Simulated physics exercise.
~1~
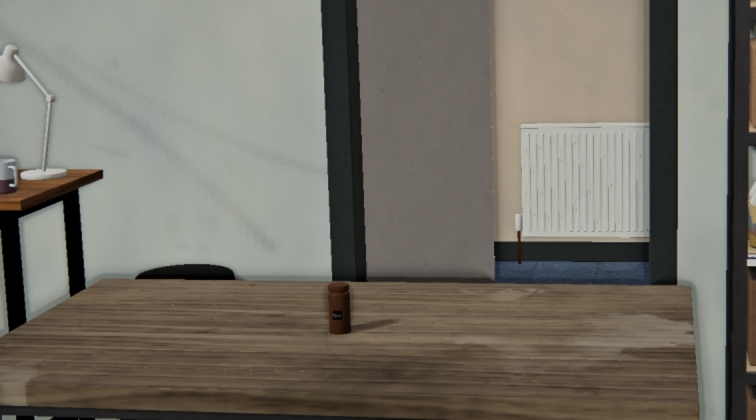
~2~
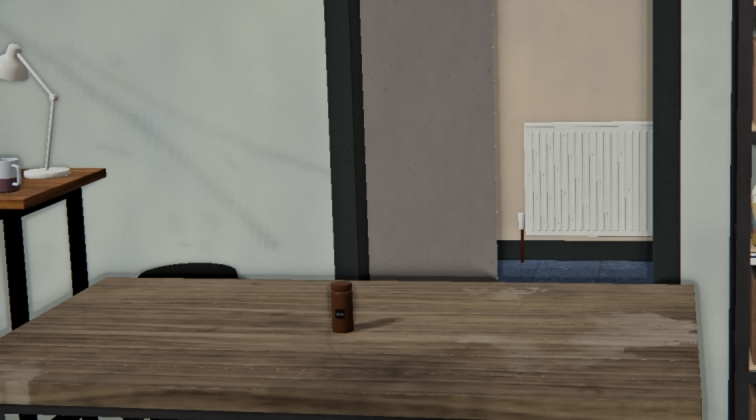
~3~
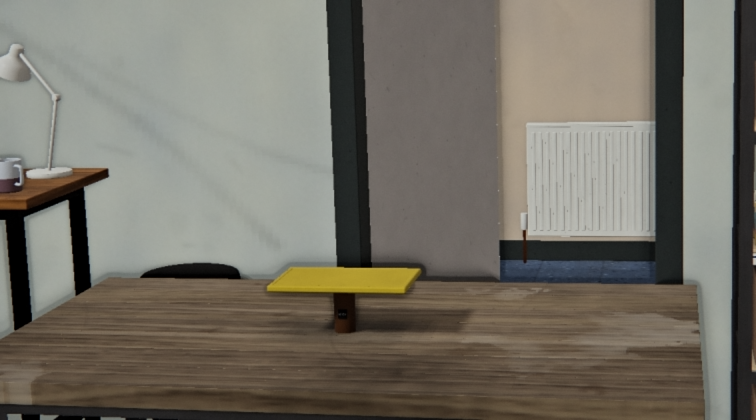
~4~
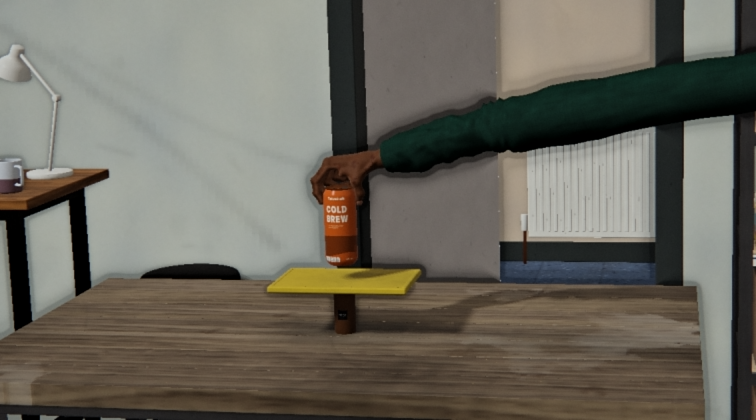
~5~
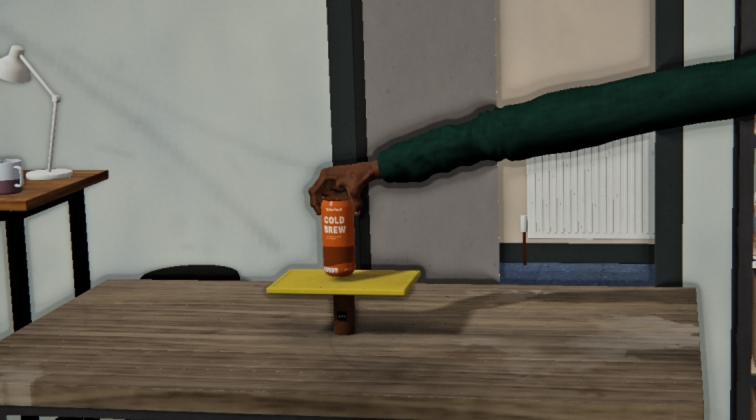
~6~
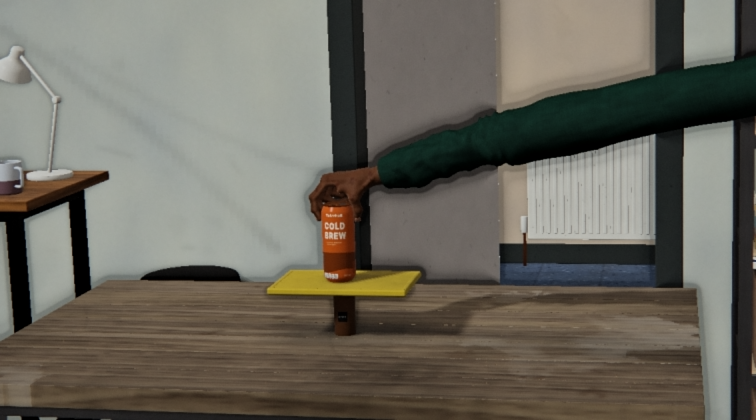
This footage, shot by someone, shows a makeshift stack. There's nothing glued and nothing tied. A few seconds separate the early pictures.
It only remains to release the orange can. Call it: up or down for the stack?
Up - it stays standing.
Then, 0.80 s later than the last frame, all is still.
Then, 1.70 s later than the last frame, orange can resting near (339, 242).
When it is over, all 3 as before. End places, in pixels of the last picture, orange can near (339, 242). The stack stays up.
